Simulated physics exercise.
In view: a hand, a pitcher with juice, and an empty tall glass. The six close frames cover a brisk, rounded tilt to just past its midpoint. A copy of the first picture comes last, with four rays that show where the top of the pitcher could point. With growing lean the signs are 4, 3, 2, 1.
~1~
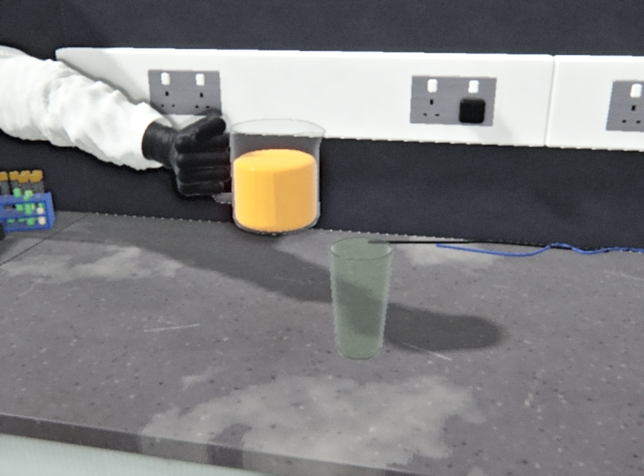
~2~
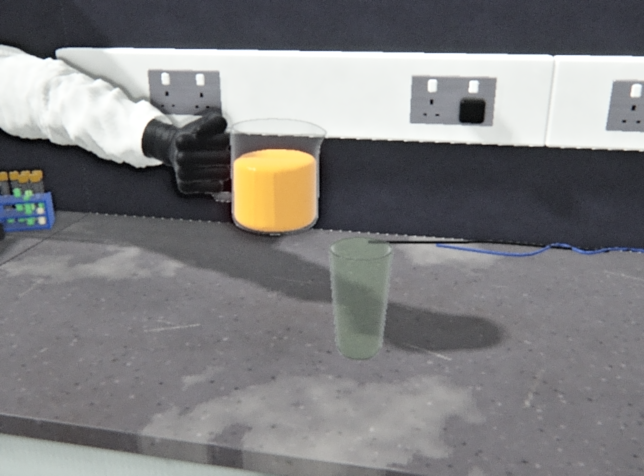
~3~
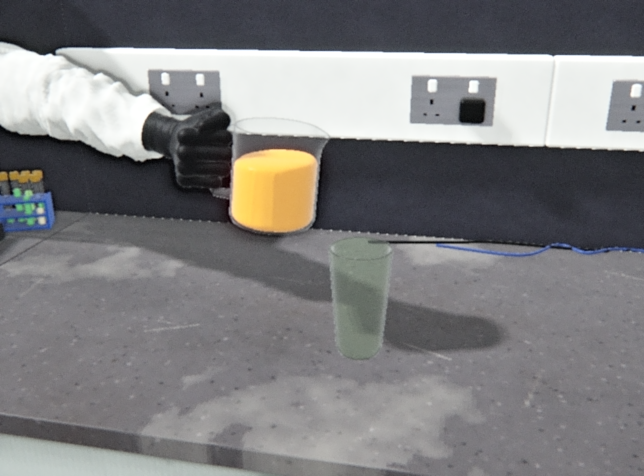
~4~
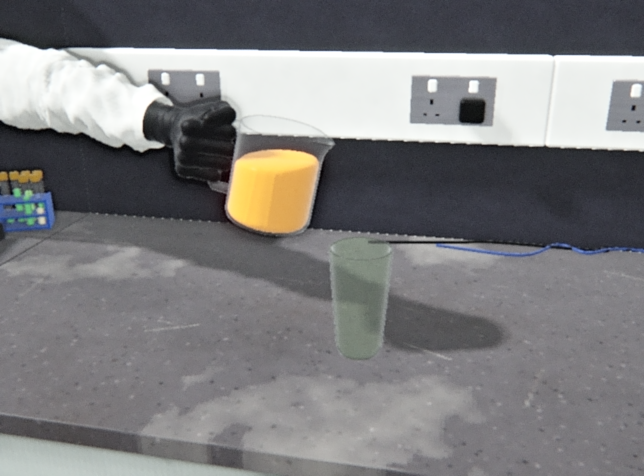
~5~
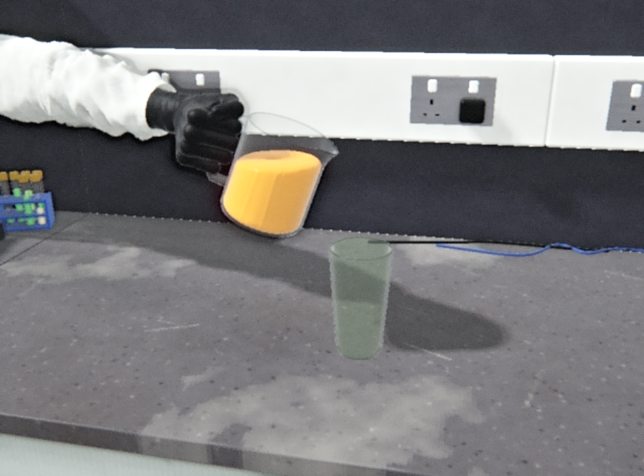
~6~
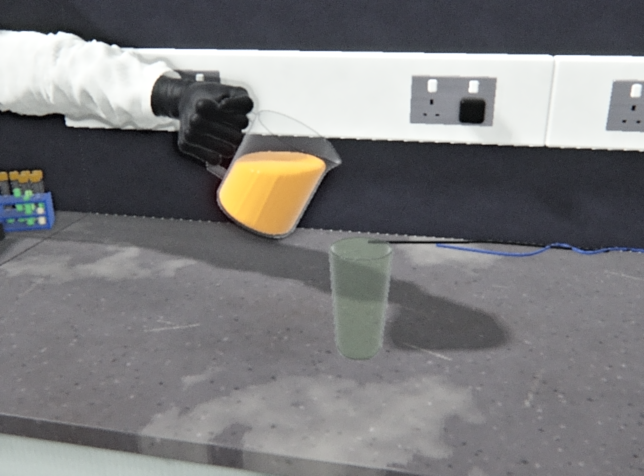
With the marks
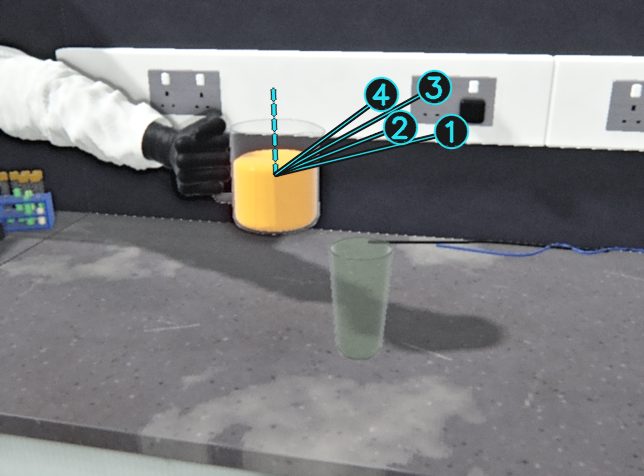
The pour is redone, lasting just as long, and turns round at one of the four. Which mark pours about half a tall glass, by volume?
Take 2.
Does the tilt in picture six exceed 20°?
Yes.
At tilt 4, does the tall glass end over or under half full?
Under half.
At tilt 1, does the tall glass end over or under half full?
Over.
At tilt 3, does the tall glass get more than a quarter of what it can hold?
Yes, clearly.
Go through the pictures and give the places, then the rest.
The first frame shows upright, lip at (324, 131); rim of the tall glass round (361, 248); nothing has left yet.
The second frame shows upright, lip at (325, 133); nothing has left yet.
The third frame shows tipped about 6°, lip at (328, 137); nothing has left yet.
The fourth frame shows tipped about 12°, lip at (332, 144); nothing has left yet.
The fifth frame shows tipped about 20°, lip at (336, 152); nothing has left yet.
The sixth frame shows tipped about 28°, lip at (339, 162); nothing has left yet.
In cyan, 1 at (434, 136); 2 at (383, 132); 3 at (419, 95); 4 at (369, 105).
For tilt 1, the tall glass ends with about 71 % of what it can hold.
For tilt 2, the tall glass ends with about 53 % of what it can hold.
For tilt 3, the tall glass ends with about 35 % of what it can hold.
For tilt 4, the tall glass ends with about 19 % of what it can hold.
